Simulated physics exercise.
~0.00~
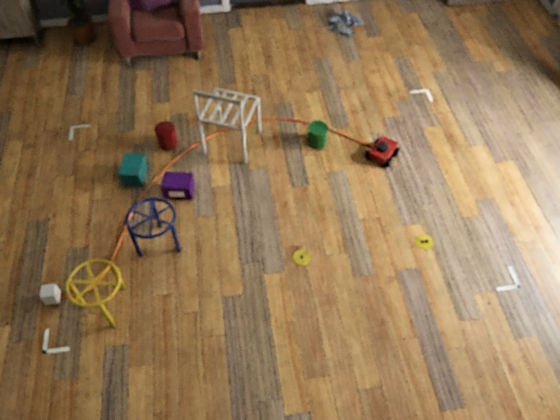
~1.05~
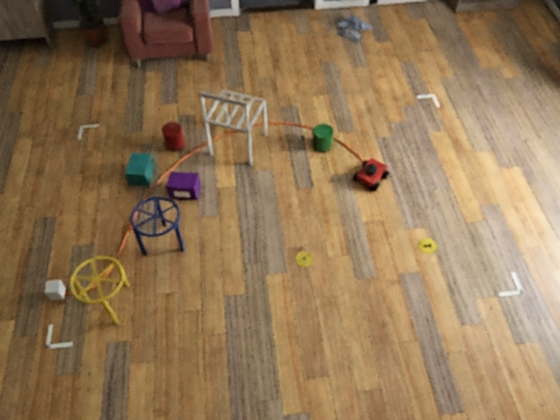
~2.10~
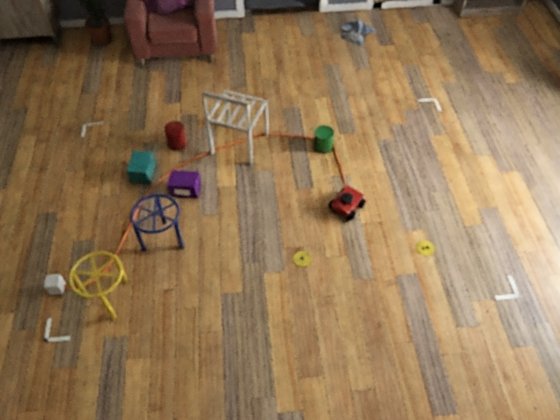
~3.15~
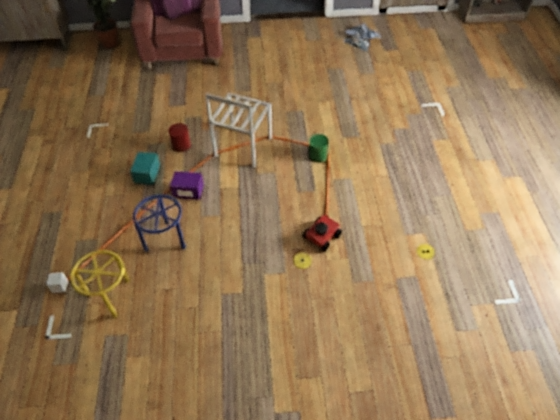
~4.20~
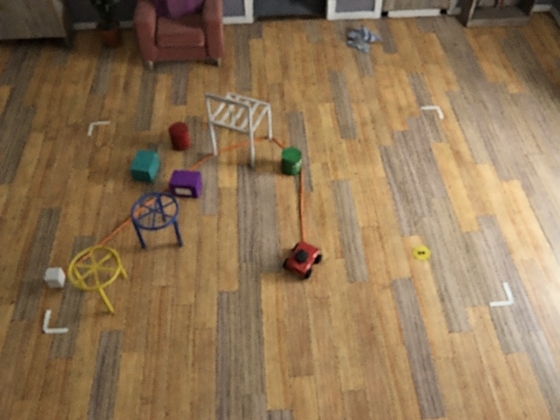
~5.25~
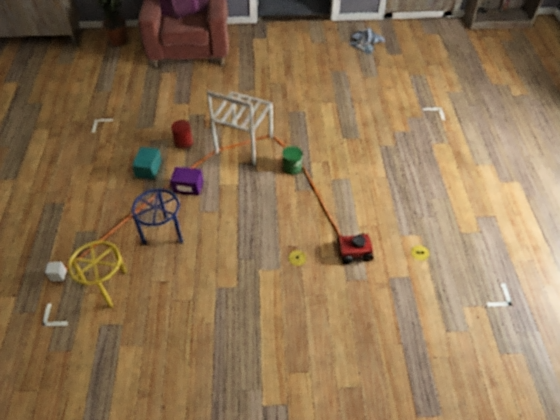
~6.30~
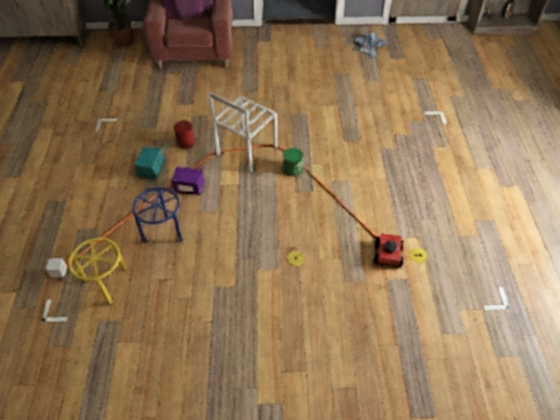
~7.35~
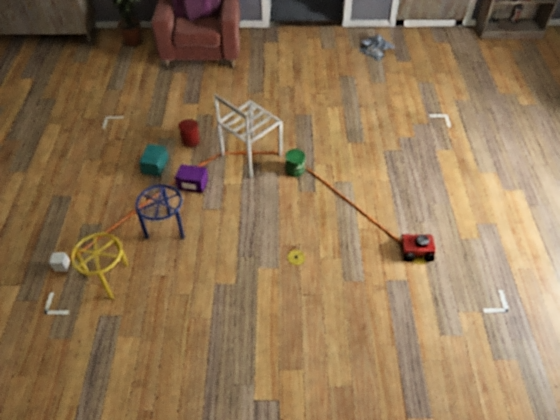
A red cart tows an orange lead down, then right, dragging the green bucket and turning the white chair.
